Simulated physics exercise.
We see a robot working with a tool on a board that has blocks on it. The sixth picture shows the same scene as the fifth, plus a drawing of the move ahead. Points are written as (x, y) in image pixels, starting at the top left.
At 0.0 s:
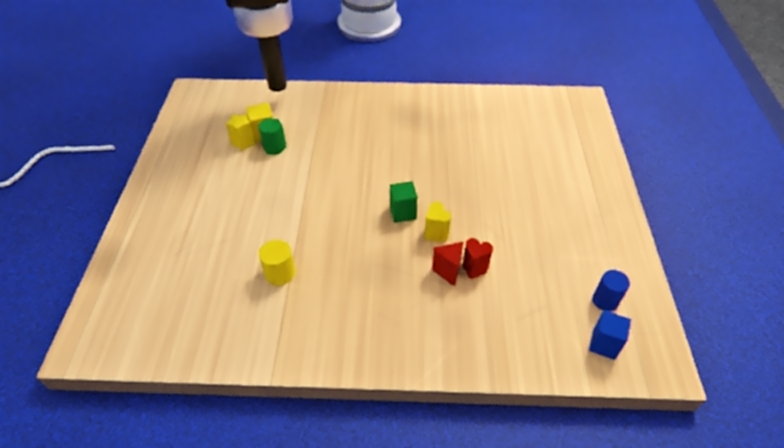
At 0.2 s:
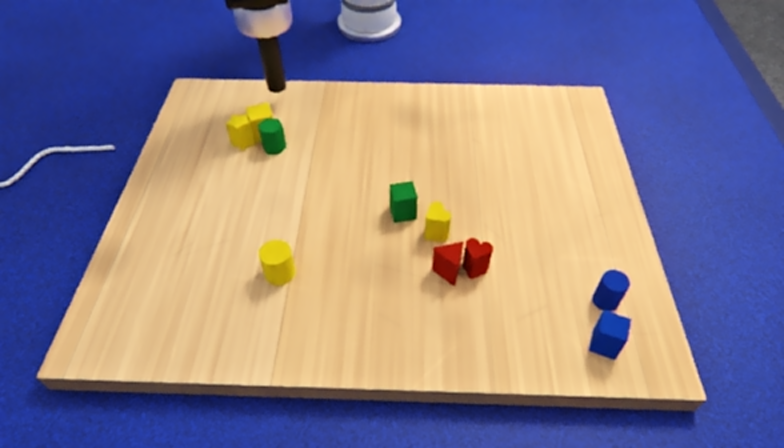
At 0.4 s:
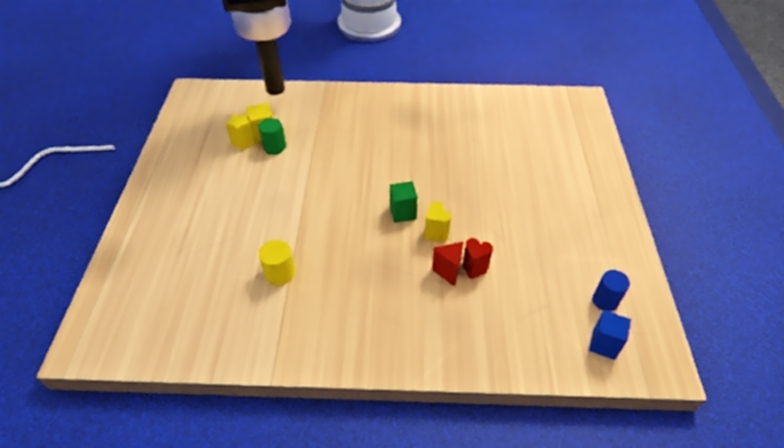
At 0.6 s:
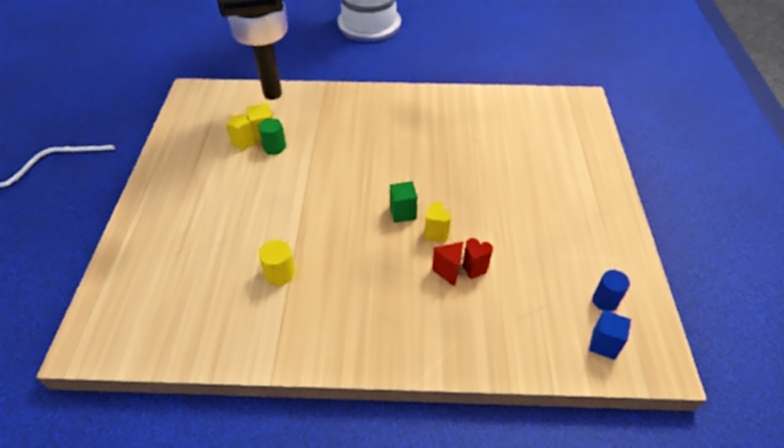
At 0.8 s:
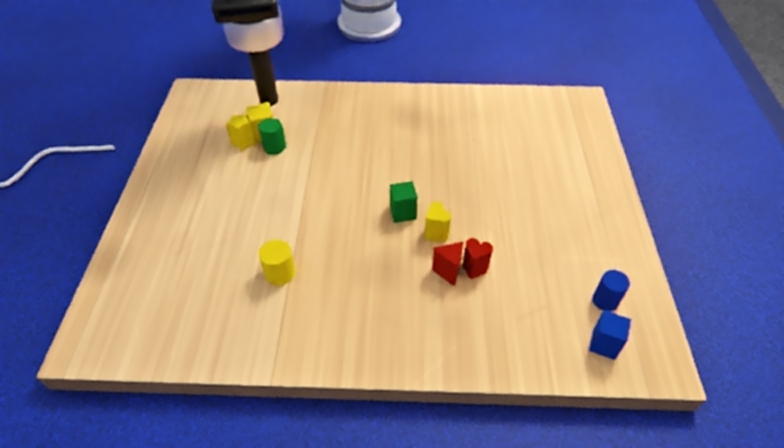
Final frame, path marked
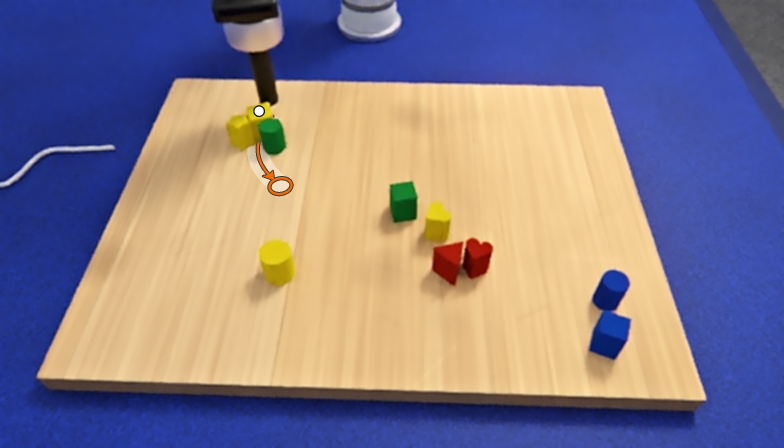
On a wooden board scattered with red, yellow, green and blue blocks, a robot's dark-tipped tool shifted slightly down and to the left, toward a small yellow and green cluster, while every block stayed still.
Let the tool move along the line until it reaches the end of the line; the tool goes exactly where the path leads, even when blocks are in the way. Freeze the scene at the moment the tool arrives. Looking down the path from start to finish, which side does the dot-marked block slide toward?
It shifts rightward.
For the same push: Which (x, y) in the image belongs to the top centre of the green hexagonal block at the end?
The answer is (299, 161).
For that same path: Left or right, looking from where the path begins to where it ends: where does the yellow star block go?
The yellow star block is shifted sideways to the right, facing along the path from start to end.
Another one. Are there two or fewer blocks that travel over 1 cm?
The answer is no.
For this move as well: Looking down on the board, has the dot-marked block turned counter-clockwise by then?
No, I don't think so.
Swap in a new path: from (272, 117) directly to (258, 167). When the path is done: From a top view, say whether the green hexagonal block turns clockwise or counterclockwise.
Answer: Anticlockwise.
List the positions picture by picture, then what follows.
In the first picture, tip of the tool (278, 87), middles of tops, yellow star block (238, 120), yellow square piece (259, 111), green hexagonal block (270, 125).
In the second picture, tool (277, 88), nothing pushed.
In the third picture, tool (276, 91), nothing pushed.
In the fourth picture, tool (273, 95), nothing pushed.
In the fifth picture, tool (269, 102), yellow star block (238, 120), yellow square piece (259, 111), green hexagonal block (270, 125).
The line goes from (272, 117) via (259, 139) and (261, 164), ending at (280, 186); the dot is on the yellow square piece.
The first path, step by step. One third of the way, tool (256, 125); yellow star block (230, 125), turned 30° clockwise; yellow square piece (252, 133); green hexagonal block (272, 144), turned 45° anticlockwise.
Two thirds of the way, tool (258, 150); yellow star block (228, 127), turned 55° clockwise; yellow square piece (244, 157), turned 40° clockwise; green hexagonal block (275, 150), turned 80° anticlockwise.
At the end, tool (277, 171); yellow star block (228, 127), turned 55° clockwise; yellow square piece (244, 164), turned 70° clockwise; green hexagonal block (299, 161), turned 155° anticlockwise.
